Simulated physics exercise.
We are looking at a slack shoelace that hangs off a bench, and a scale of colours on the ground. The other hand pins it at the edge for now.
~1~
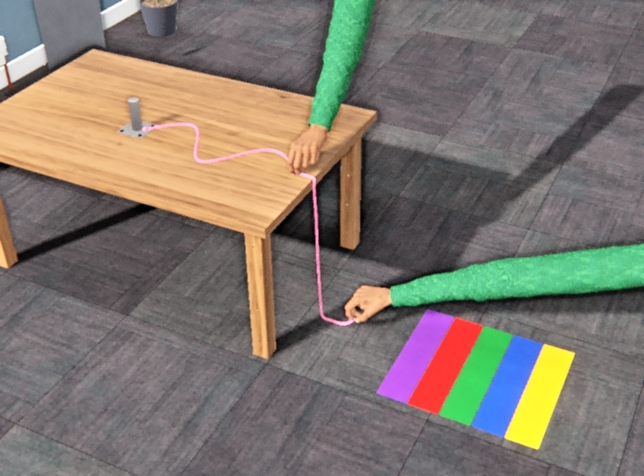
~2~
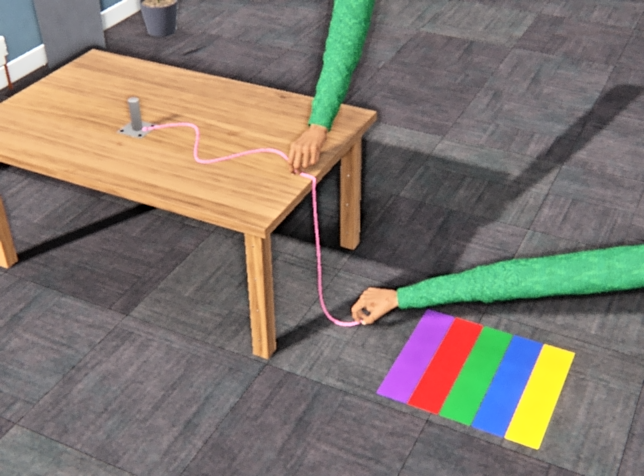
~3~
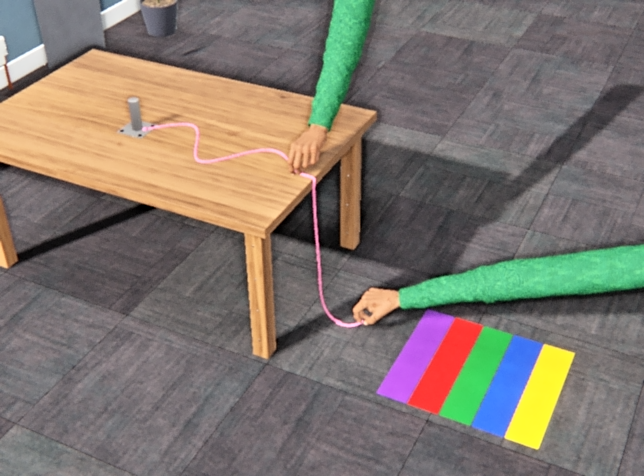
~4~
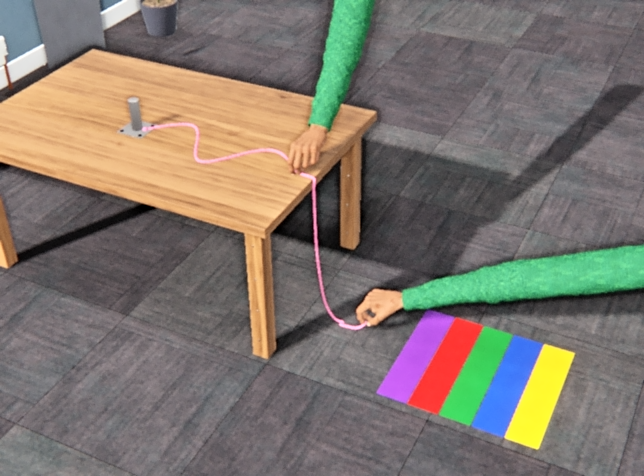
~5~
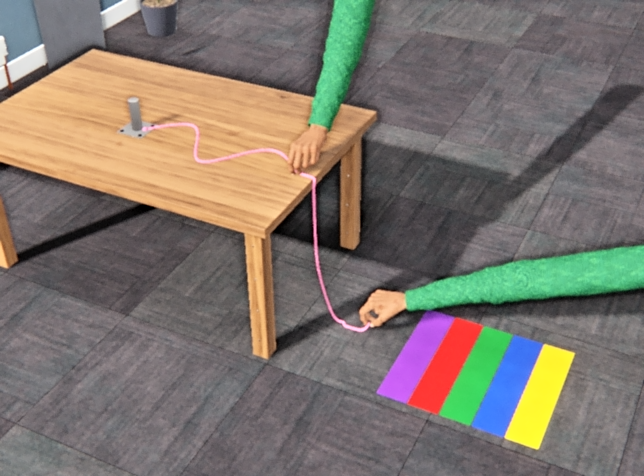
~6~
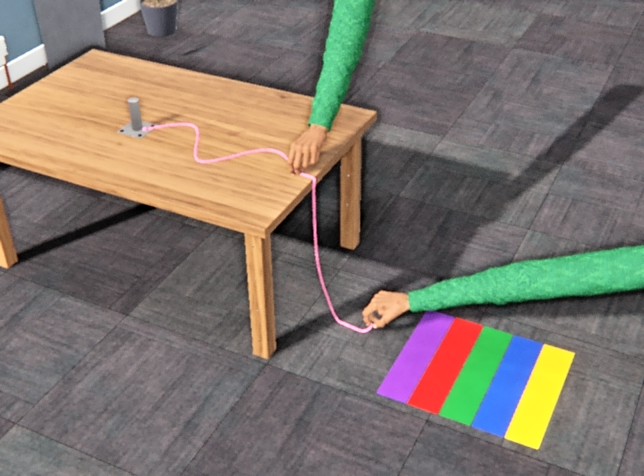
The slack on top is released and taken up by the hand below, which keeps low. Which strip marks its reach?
The end stops over the yellow strip.
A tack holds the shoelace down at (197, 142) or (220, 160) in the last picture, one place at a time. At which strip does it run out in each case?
One after the other, blue; green.
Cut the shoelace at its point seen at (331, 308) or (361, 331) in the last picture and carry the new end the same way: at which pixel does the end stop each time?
Try by try, around (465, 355) and (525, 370).
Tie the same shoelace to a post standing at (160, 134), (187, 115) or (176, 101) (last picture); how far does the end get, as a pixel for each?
The places are (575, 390), (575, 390) and (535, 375).
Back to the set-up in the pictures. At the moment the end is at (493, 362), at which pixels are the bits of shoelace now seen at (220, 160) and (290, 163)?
At (269, 161), then (324, 209).
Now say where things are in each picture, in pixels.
End (355, 319); purple (401, 381); red (432, 392); green (463, 402); blue (496, 413); yellow (529, 425), in the first frame.
End (361, 321); shoelace through (180, 125) (196, 155) (261, 151) (305, 175) (318, 239) (321, 300), in the second frame.
End (363, 321), in the third frame.
End (366, 322); shoelace through (180, 125) (196, 155) (261, 151) (305, 175) (316, 239) (325, 301), in the fourth frame.
End (369, 323), in the fifth frame.
End (372, 324); shoelace through (180, 125) (196, 155) (261, 151) (305, 175) (315, 239) (329, 301), in the sixth frame.
Soon after, end near (493, 362); over green.
After that, end near (525, 372); over blue.
At the stop, end near (544, 379); over yellow. It gets as far as the yellow strip.
